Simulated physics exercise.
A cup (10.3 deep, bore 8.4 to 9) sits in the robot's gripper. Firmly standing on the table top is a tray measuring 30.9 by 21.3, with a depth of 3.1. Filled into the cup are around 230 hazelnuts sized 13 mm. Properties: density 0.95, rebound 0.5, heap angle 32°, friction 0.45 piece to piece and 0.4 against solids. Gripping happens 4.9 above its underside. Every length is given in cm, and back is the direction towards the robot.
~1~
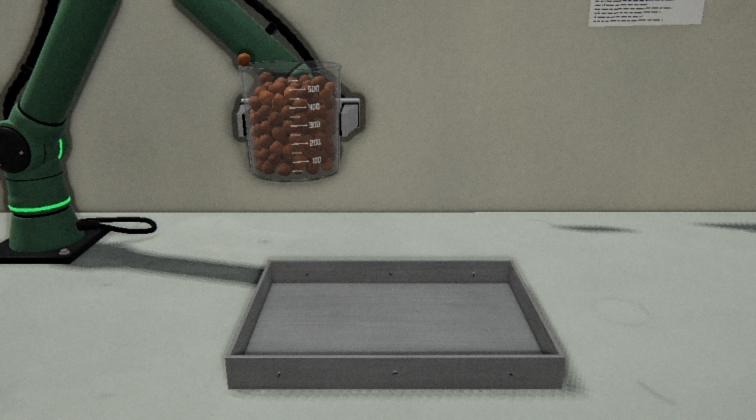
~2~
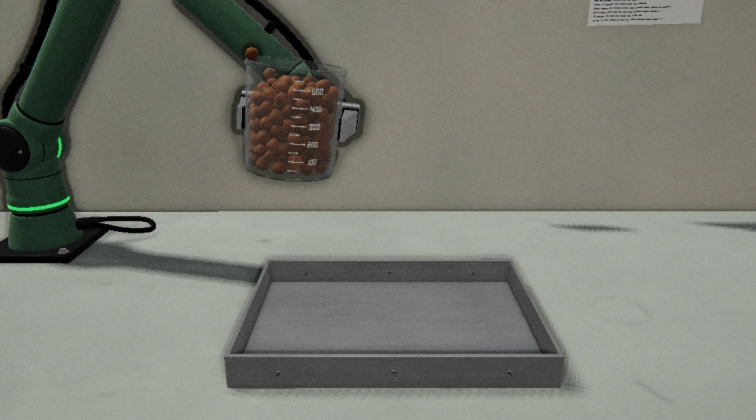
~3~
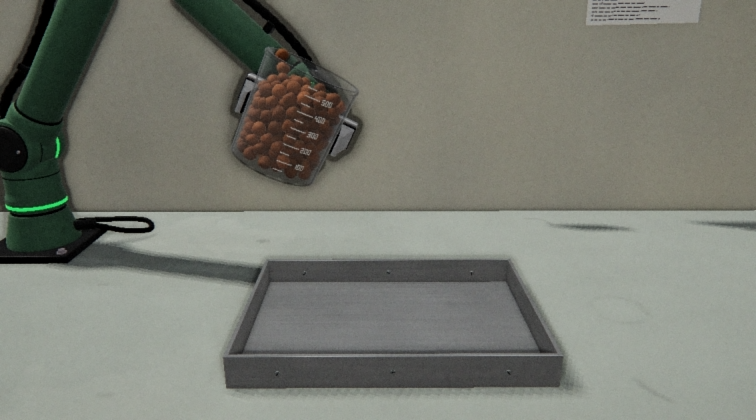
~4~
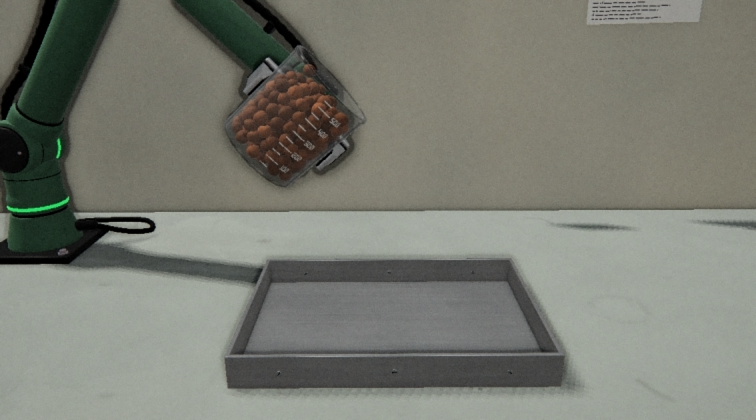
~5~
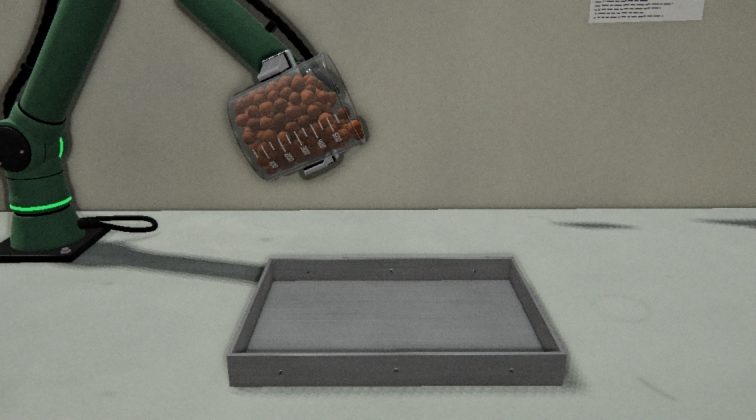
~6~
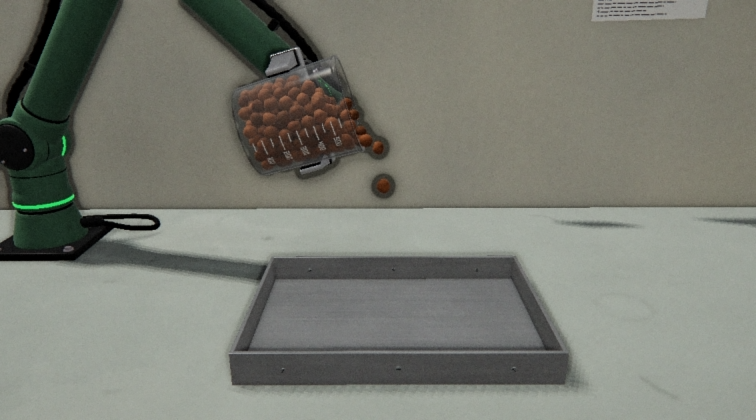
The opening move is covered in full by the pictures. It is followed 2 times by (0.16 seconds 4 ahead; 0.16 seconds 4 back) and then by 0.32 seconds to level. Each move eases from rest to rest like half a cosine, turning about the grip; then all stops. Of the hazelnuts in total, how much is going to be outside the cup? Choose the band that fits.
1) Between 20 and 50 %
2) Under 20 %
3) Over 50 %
Option 1: Between 20 and 50 %.
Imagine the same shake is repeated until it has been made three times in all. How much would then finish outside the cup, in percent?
That would give close to 45 percent.
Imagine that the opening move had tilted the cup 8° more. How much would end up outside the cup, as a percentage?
Then something close to 55 in a hundred.
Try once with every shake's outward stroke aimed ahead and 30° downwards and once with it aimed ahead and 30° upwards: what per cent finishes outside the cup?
You'd get some 20 per cent with the first setting and some 40 per cent with the second.
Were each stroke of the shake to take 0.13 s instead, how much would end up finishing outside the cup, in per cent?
The share would be near 45 %.
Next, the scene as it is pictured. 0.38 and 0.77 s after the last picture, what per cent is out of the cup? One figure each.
In turn: 20 %, then 35 %.
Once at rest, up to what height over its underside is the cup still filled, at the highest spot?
Around 8.0 centimetres above the underside.
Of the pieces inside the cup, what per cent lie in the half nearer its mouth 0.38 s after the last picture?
Some 45 per cent.
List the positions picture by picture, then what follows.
The first picture shows the cup middle at (294, 121), level; upper third of the load around (292, 98), from x 245 to 330, top at y 60; 231 in the cup.
The second picture shows the cup middle at (293, 120), tilted 7° forward; upper third of the load around (293, 97), from x 250 to 335, top at y 55.
The third picture shows the cup middle at (292, 120), tilted 26° forward; upper third of the load around (292, 99), from x 245 to 340, top at y 55.
The fourth picture shows the cup middle at (294, 120), tilted 48° forward; upper third of the load around (293, 102), from x 235 to 340, top at y 70.
The fifth picture shows the cup middle at (296, 120), tilted 67° forward; upper third of the load around (293, 101), from x 240 to 360, top at y 80.
The sixth picture shows the cup middle at (299, 119), tilted 74° forward; upper third of the load around (289, 102), from x 245 to 385, top at y 80; 229 in the cup, 2 in flight or on a rim.
Then, 0.38 s on, tilted 74° forward, highest piece 26 above the table; 187 in the cup, 24 in the tray, 20 in flight or on a rim.
Then, 0.77 s on, tilted 48° forward, highest piece 26 above the table; 151 in the cup, 73 in the tray, 2 on the table or floor, 5 in flight or on a rim.
Then, 1.16 s on, level, highest piece 26 above the table; 151 in the cup, 78 in the tray, 2 on the table or floor.
Then, 2.21 s on, level, highest piece 26 above the table; 151 in the cup, 78 in the tray, 2 on the table or floor.
In the end, 151 in the cup, 78 in the tray, 2 on the table or floor. That is 35 % outside the cup.
